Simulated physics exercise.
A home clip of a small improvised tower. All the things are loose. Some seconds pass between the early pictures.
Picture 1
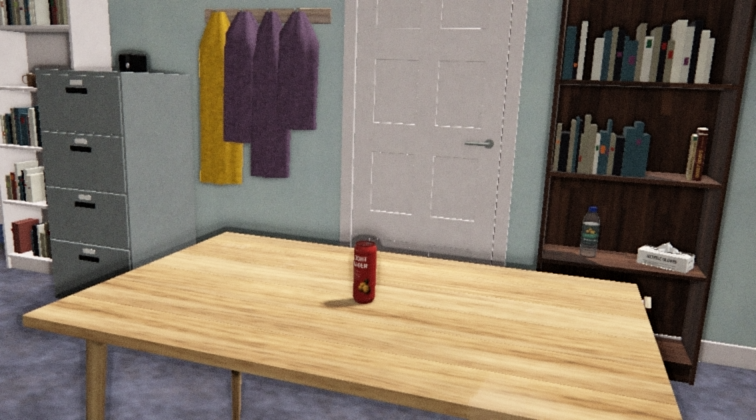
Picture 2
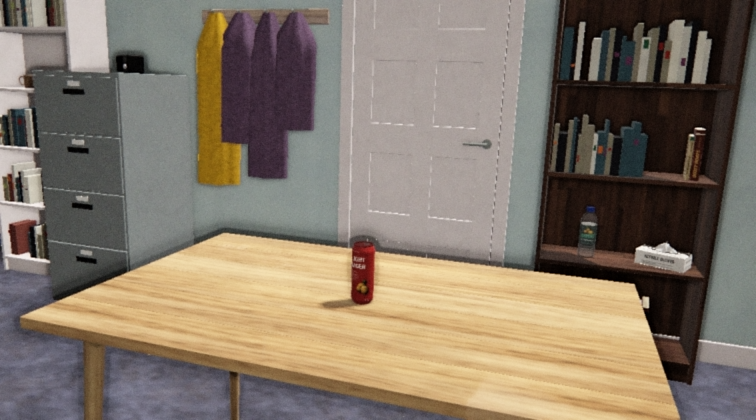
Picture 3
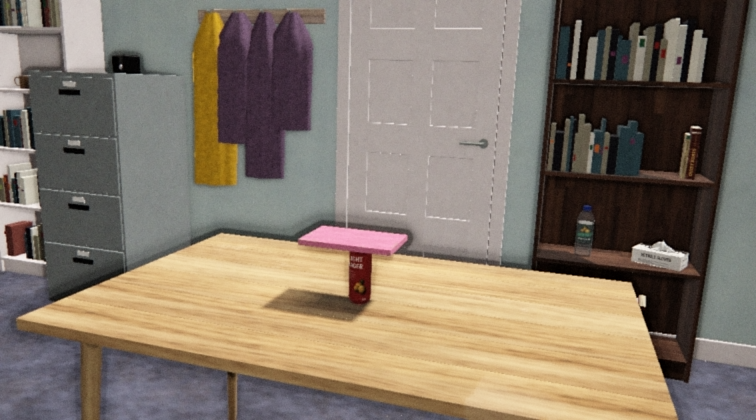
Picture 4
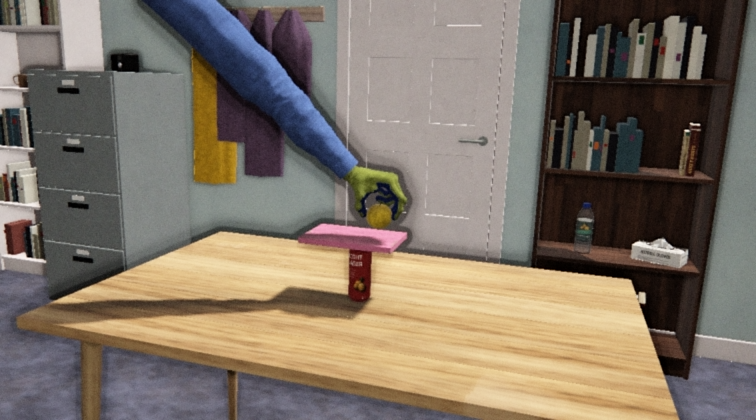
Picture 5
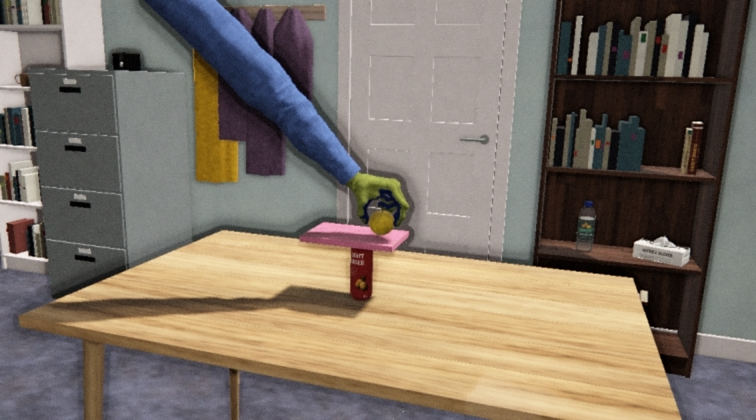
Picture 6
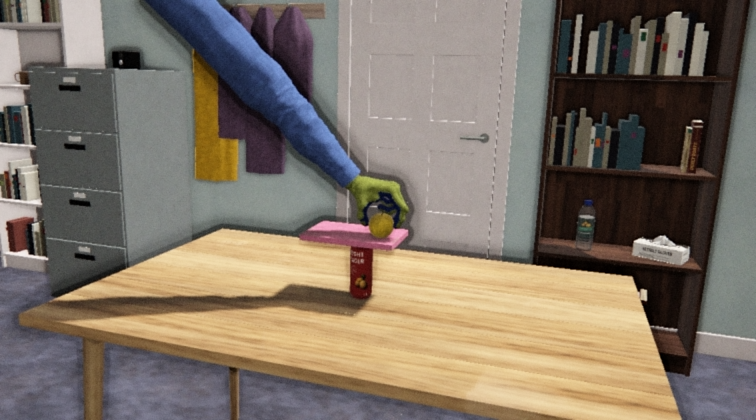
On a wooden table, a gloved hand lowers a yellow apple onto a pink board atop a red can.
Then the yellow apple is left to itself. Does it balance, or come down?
In the end the stack stays up.
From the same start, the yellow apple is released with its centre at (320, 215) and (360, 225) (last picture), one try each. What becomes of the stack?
In the first case it comes apart; in the second case it keeps its balance.
Then, 0.20 s on from there, no change.
Then, 0.40 s on from there, yellow apple resting near (381, 226).
In the end, all 3 unmoved. At the end, from the last picture's camera, yellow apple near (381, 226). The stack keeps its balance.
